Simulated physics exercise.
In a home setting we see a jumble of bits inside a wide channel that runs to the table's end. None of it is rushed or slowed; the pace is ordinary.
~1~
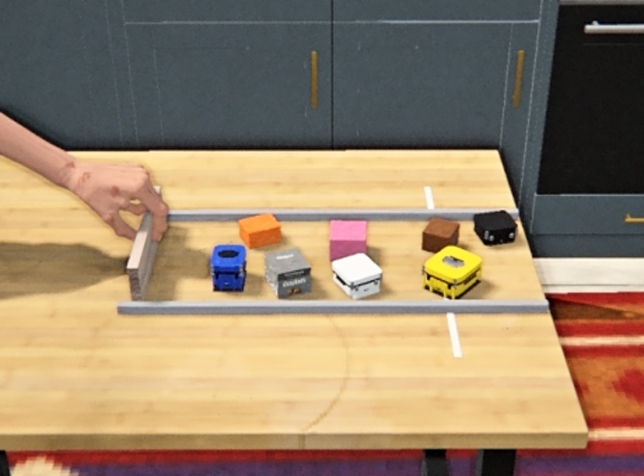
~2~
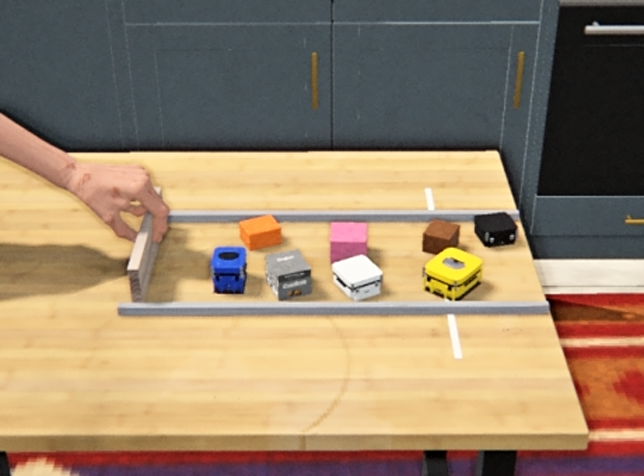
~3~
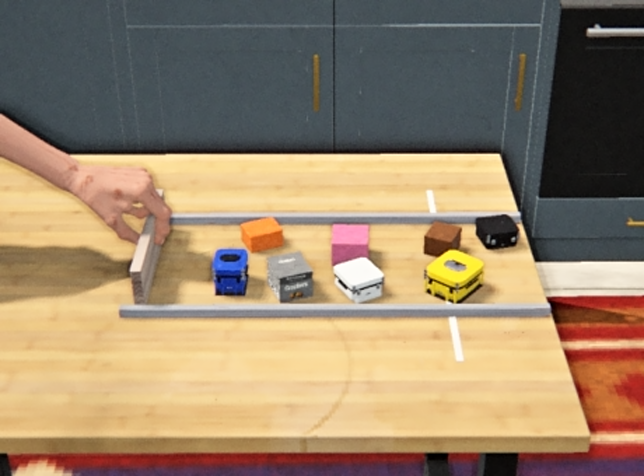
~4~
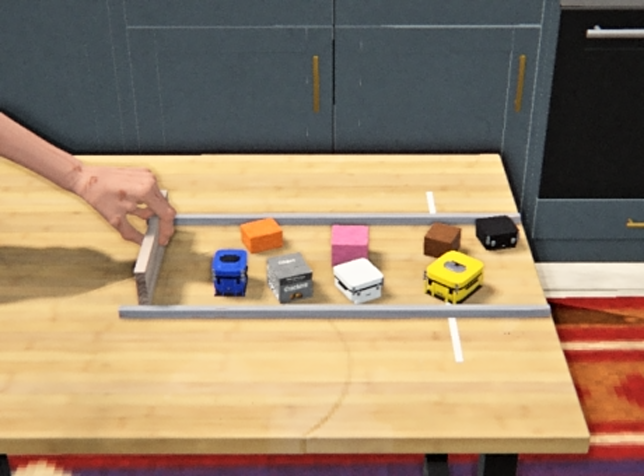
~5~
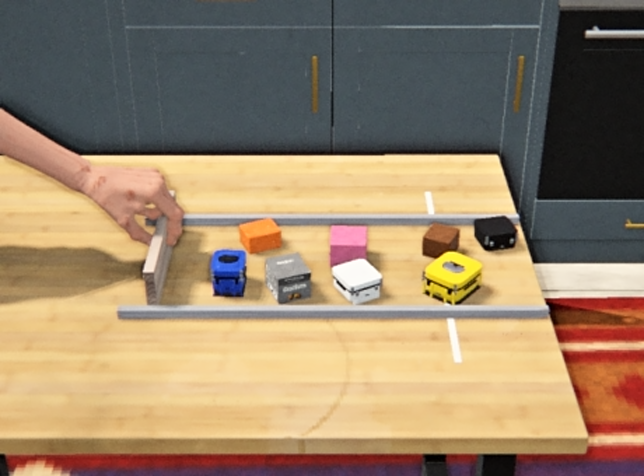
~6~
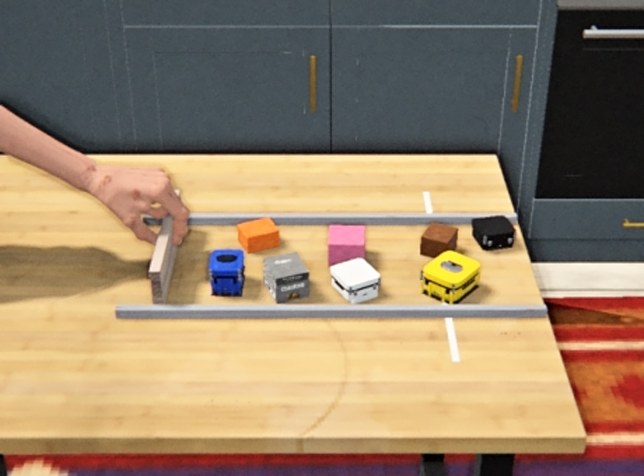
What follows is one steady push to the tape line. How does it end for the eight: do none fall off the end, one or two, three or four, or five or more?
There will be one or two losses over the edge.
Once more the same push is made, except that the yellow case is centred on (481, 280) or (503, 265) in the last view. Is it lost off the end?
Placed there, the yellow case ends up gone, and in the other spot it keeps its spot.
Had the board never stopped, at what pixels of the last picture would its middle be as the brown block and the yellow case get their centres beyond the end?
The middle is at (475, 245) when it's the brown block, and at (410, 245) when it's the yellow case.
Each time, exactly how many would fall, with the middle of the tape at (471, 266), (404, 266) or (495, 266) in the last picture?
Tallies in the order given: 3, 0, 5.
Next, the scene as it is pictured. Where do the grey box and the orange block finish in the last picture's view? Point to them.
I'd say approximately (496, 284) and then (453, 238).
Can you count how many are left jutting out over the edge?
The figure is 2.
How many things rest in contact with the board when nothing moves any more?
2 of them.
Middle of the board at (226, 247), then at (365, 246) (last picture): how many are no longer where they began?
First 1, after that 6.
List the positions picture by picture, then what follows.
Black case (495, 229); yellow case (453, 273); brown block (441, 237); board (147, 243); tape (441, 261), in the first picture.
Yellow case (453, 275); pink block (349, 243), in the second picture.
Brown block (443, 241); board (150, 246), in the third picture.
Black case (496, 234); grey box (290, 278), in the fourth picture.
Yellow case (453, 279); white case (357, 282), in the fifth picture.
Black case (493, 234); yellow case (451, 278); brown block (439, 241); board (168, 247); tape (439, 266), in the sixth picture.
A little later, none off yet; black case at rest near (493, 234); yellow case at rest near (451, 278); brown block at rest near (439, 241).
Next, none off yet; black case at rest near (493, 234); yellow case shifted a little near (464, 278); brown block at rest near (439, 241).
Later still, none off yet; black case at rest near (495, 234); yellow case shifted well along near (528, 274); brown block shifted about its own width near (461, 237).
When it is over, the number that fall off is one or two; down, yellow case.
